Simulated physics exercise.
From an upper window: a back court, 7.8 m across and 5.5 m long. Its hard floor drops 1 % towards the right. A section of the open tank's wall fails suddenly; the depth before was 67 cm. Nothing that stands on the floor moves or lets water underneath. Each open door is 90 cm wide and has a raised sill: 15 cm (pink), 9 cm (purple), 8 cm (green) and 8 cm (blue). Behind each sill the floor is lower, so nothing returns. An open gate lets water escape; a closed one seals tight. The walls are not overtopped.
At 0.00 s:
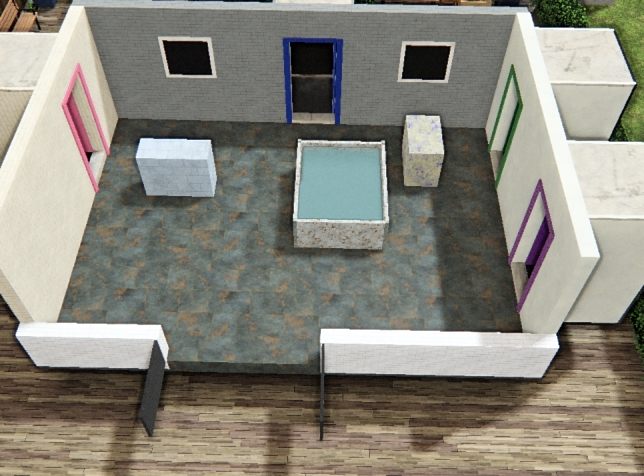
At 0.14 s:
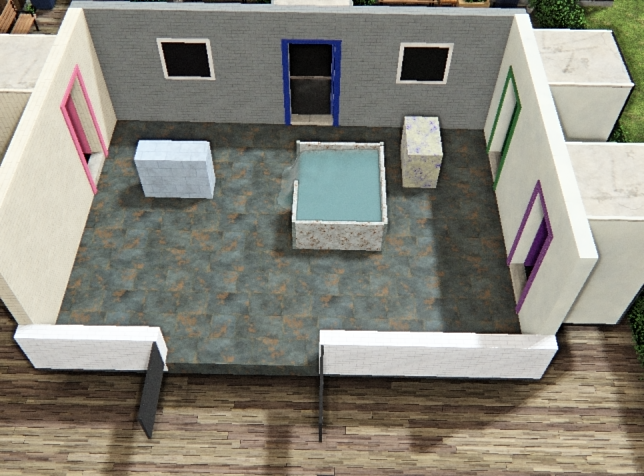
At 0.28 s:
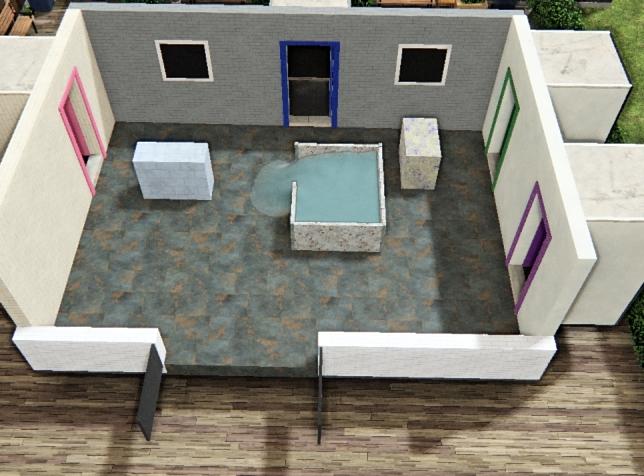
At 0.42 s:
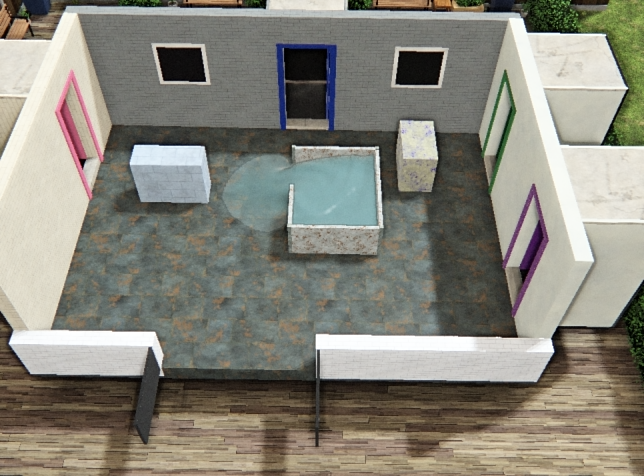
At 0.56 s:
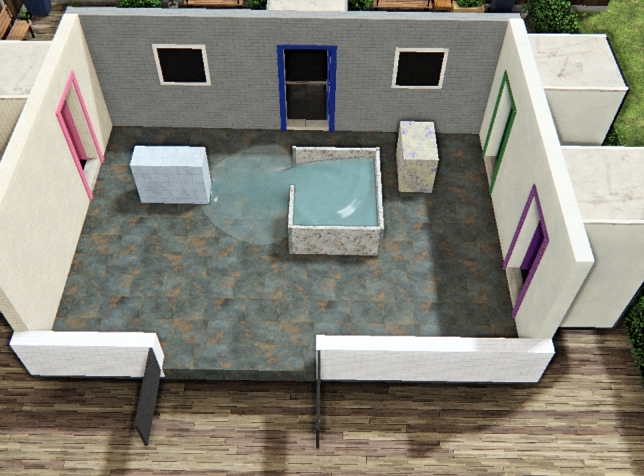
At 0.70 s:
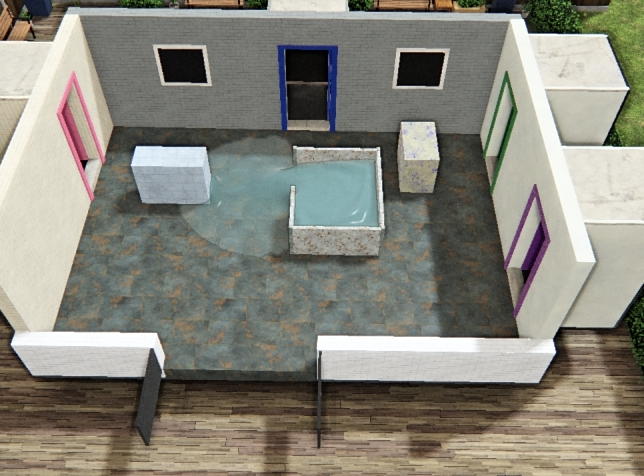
The clip shows a walled court with coloured doorways and an open tank of still water; then a gap opens in the tank's left side, and water pours out, spreading in a rounded sheet across the floor to a pale block.
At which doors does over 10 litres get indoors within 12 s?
The water let in: At the pink door it stays under the limit; at the purple door it stays under the limit; at the green door it does not reach the limit; at the blue door it keeps below the limit.
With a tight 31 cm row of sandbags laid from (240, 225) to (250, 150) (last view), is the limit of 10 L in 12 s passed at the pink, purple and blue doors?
Against that limit: Pink not over, purple below, blue above.
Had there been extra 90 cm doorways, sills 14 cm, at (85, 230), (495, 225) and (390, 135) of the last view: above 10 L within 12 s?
In that order: Not over, below, under.
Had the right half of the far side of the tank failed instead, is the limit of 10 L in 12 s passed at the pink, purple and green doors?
Against that limit: Pink not over, purple below, green above.
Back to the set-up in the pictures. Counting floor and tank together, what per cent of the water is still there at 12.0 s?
Roughly 84 in a hundred.
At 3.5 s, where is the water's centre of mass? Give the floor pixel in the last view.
Near (220, 205).
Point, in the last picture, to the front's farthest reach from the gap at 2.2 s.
At about (58, 315).
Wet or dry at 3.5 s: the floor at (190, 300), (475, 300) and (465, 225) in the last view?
In that order: Wet, still dry, dry.
After 1.4 s water covers 25 % of the floor and is deepest (36 cm) near (214, 192); pink door 3 cm at the sill, 0 L in, purple door not reached, green door not reached, blue door not reached.
After 2.2 s water covers 35 % of the floor and is deepest (40 cm) near (112, 133); pink door 9 cm at the sill, 0 L in, purple door not reached, green door not reached, blue door 2 cm at the sill, 0 L in.
After 3.5 s water covers 45 % of the floor and is deepest (24 cm) near (153, 140); pink door 11 cm at the sill, 1 L in, purple door not reached, green door not reached, blue door 2 cm at the sill, 0 L in.
After 7.0 s water covers 65 % of the floor and is deepest (14 cm) near (109, 281); pink door 8 cm at the sill, 1 L in, purple door not reached, green door not reached, blue door 3 cm at the sill, 0 L in.
After 12.0 s water covers 95 % of the floor and is deepest (10 cm) near (486, 361); pink door 3 cm at the sill, 1 L in, purple door 8 cm at the sill, 0 L in, green door 6 cm at the sill, 0 L in, blue door 4 cm at the sill, 0 L in.
